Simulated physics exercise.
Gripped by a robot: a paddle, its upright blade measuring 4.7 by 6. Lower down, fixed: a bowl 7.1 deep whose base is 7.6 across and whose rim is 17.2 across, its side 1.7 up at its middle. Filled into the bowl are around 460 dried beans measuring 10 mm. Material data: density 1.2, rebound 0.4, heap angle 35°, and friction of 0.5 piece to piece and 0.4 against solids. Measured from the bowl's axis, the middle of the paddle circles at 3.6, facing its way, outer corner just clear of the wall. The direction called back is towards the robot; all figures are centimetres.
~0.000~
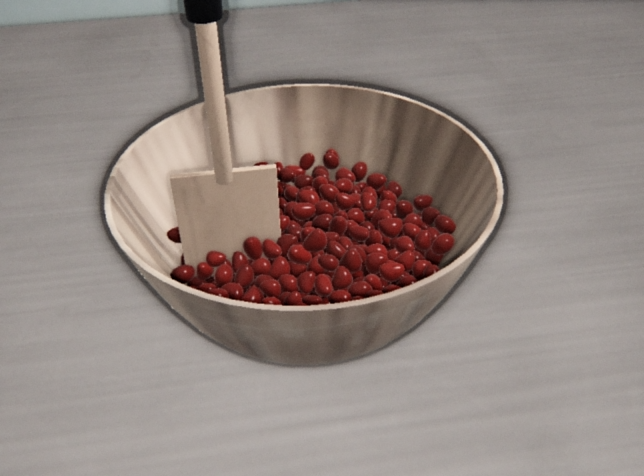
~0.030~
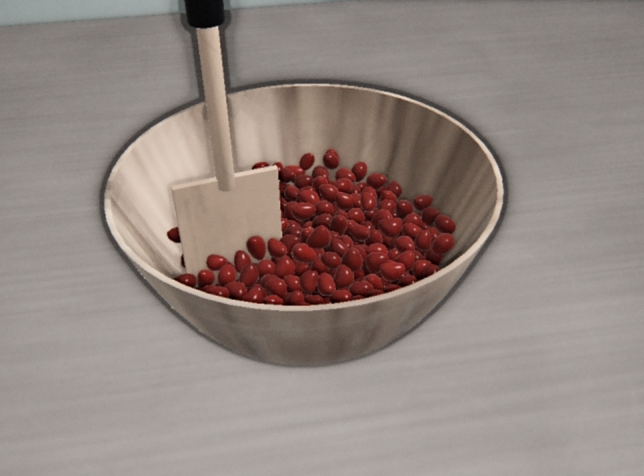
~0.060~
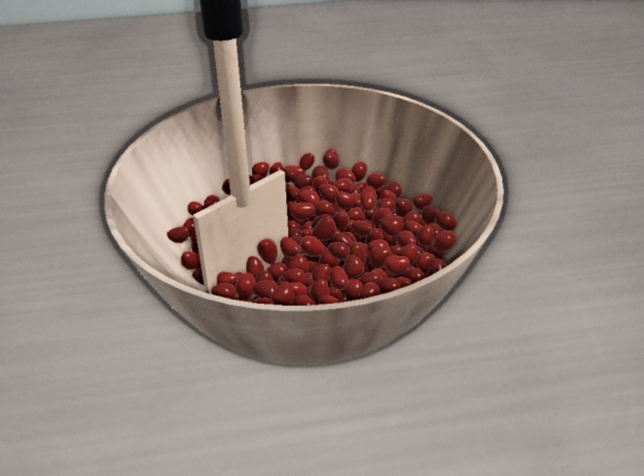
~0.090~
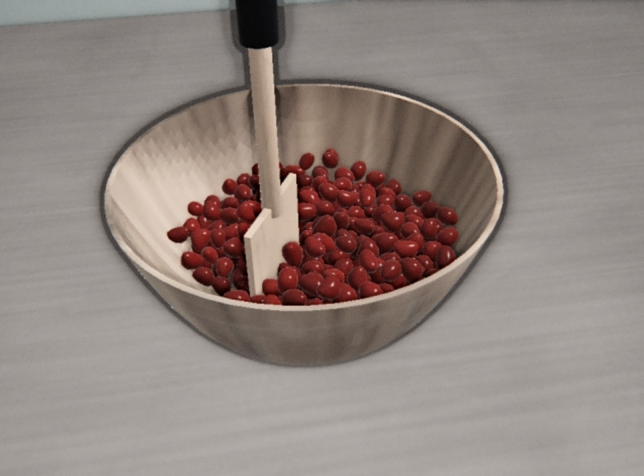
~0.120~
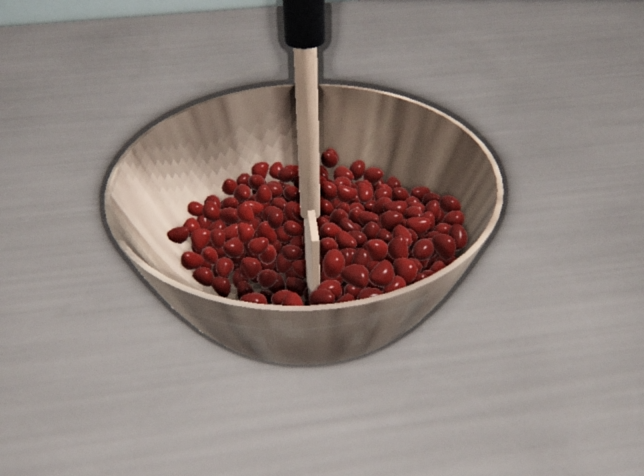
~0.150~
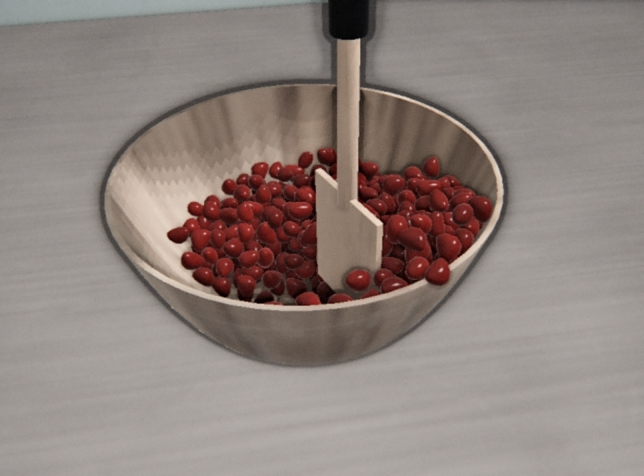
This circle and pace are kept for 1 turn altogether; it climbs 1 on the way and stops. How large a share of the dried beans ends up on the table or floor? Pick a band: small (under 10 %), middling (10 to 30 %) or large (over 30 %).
Middling.
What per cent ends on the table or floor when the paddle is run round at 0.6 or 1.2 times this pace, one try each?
About 5 and 25 per cent.
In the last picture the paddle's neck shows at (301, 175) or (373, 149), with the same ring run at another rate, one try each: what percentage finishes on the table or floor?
Roughly 10 per cent on the first try and 20 per cent on the second.
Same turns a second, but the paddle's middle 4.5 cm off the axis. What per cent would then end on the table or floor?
Close to 10 in a hundred then.
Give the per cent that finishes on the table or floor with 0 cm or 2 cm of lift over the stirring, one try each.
Estimates: 20 % and 15 %.
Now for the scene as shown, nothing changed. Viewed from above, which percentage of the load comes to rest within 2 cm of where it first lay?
Result: Close to 10 per cent of the load.
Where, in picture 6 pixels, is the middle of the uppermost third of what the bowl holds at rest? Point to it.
It is centred near (246, 274).
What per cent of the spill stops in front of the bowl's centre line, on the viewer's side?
About 20 per cent.
After 0.26 s, 204° round, highest piece 10 above the table; 435 in the bowl, 1 on the table or floor, 22 in flight or on the tool.
After 0.36 s, 297° round, highest piece 10 above the table; 398 in the bowl, 23 on the table or floor, 37 in flight or on the tool.
After 0.62 s, 0° round, highest piece 7 above the table; 375 in the bowl, 82 on the table or floor, 1 in flight or on the tool.
After 1.32 s, 0° round, highest piece 6 above the table; 375 in the bowl, 83 on the table or floor.
At rest, 375 in the bowl, 83 on the table or floor. That is 18 % on the table or floor.
